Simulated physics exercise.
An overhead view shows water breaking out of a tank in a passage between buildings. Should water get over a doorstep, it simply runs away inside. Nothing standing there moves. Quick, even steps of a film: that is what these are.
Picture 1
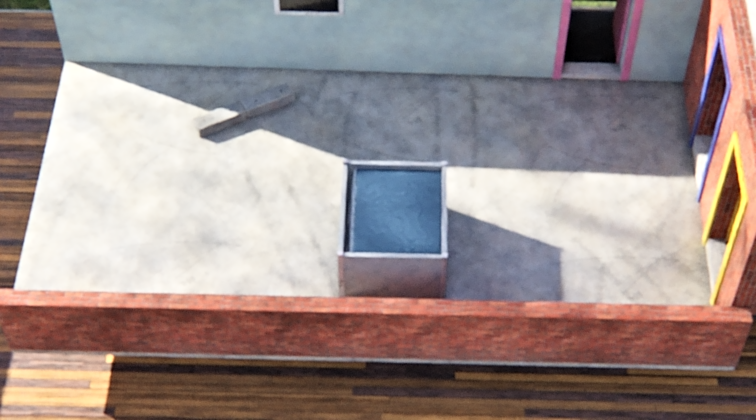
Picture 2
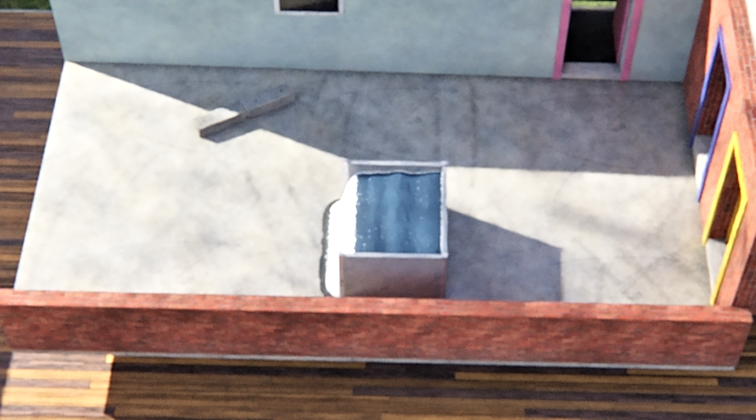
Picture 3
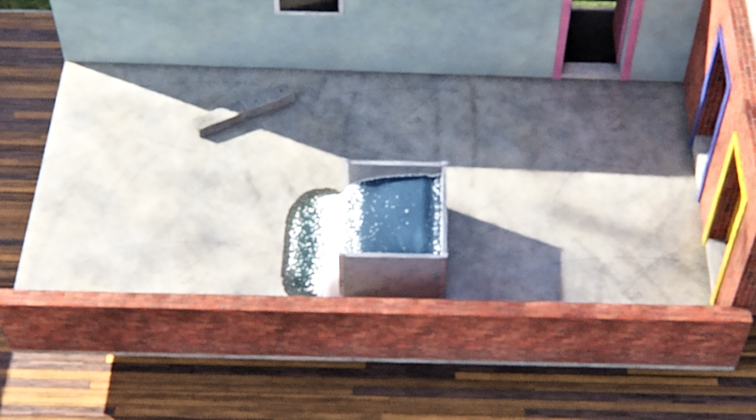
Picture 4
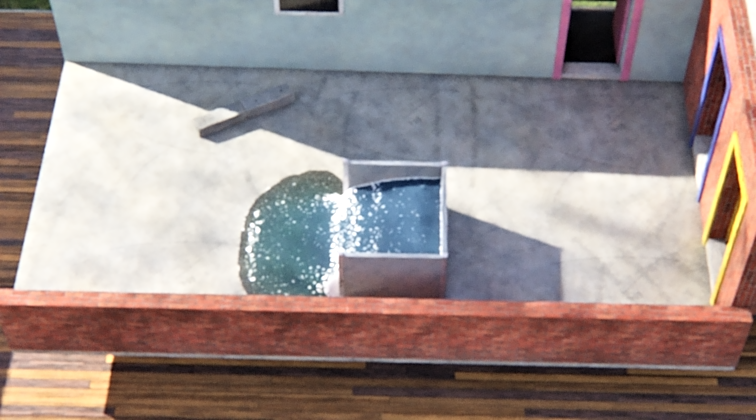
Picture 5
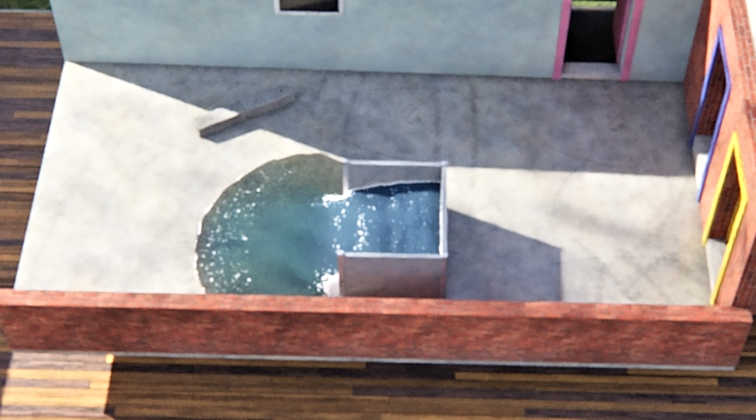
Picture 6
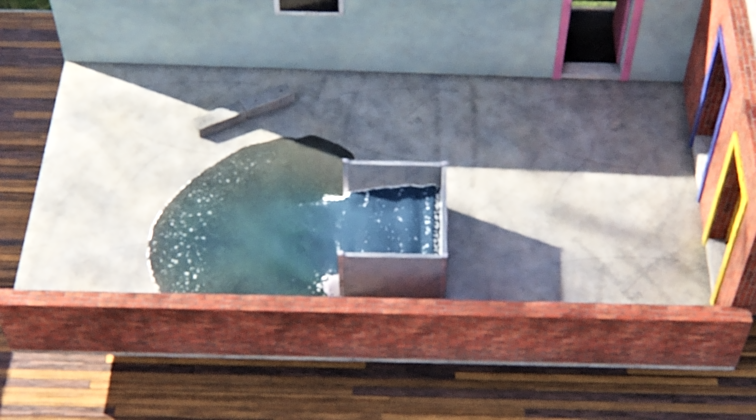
A pale concrete yard, seen from above by a camera that stays still, lies between a light blue-grey wall at the back and a low red brick wall in front. An open square tank of blue water stands near the front, with a plank behind it and pink, blue and yellow doorways toward the right. Water pours from the tank's left side and spreads leftward and backward in a widening, glinting sheet while the level inside drops.
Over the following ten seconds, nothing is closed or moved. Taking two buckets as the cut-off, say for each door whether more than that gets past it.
Door by door: The pink door does not exceed it; the yellow door does not exceed it; the blue door does not exceed it.
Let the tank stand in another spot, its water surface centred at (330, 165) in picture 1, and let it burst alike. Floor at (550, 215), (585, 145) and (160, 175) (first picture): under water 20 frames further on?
Result: Spared; spared; inundated.
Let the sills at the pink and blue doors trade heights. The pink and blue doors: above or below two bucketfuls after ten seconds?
Pink door stays within bounds; blue door stays within bounds.
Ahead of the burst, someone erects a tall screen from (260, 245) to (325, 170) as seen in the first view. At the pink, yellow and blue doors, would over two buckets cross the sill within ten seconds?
The pink door falls short, the yellow door falls short, the blue door falls short.
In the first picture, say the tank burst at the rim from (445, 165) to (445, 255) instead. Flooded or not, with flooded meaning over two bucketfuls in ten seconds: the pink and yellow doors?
I'd say the pink door gets more, but the yellow door gets more.
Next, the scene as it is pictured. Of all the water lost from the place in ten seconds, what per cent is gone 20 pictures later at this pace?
Note - share reached: 75 %.
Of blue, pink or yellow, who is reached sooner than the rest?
It would be the one in pink.
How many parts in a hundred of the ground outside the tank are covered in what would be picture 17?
Around 40 percent, give or take.
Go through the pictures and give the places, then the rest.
The first frame shows still water in the open tank at (394, 212).
In the second frame, water pours out at (346, 238) and has run to (336, 205).
In the third frame, the front is at (315, 195), out from the gap at (346, 239).
In the fourth frame, the front is at (263, 199), out from the gap at (346, 240).
In the fifth frame, water pours out at (346, 241) and has run to (202, 239).
In the sixth frame, the front is at (161, 223), out from the gap at (346, 242).
A moment on, water covers 35 % of the floor; the pink door not reached, the yellow door not reached, the blue door not reached.
Next, water covers 40 % of the floor; the pink door not reached, the yellow door not reached, the blue door not reached.
Then, water covers 45 % of the floor; the pink door not reached, the yellow door not reached, the blue door not reached.
Later, water covers 45 % of the floor; the pink door not reached, the yellow door not reached, the blue door not reached.
In the end, water covers 40 % of the floor; the pink door wet at the sill, nothing in, the yellow door not reached, the blue door not reached.
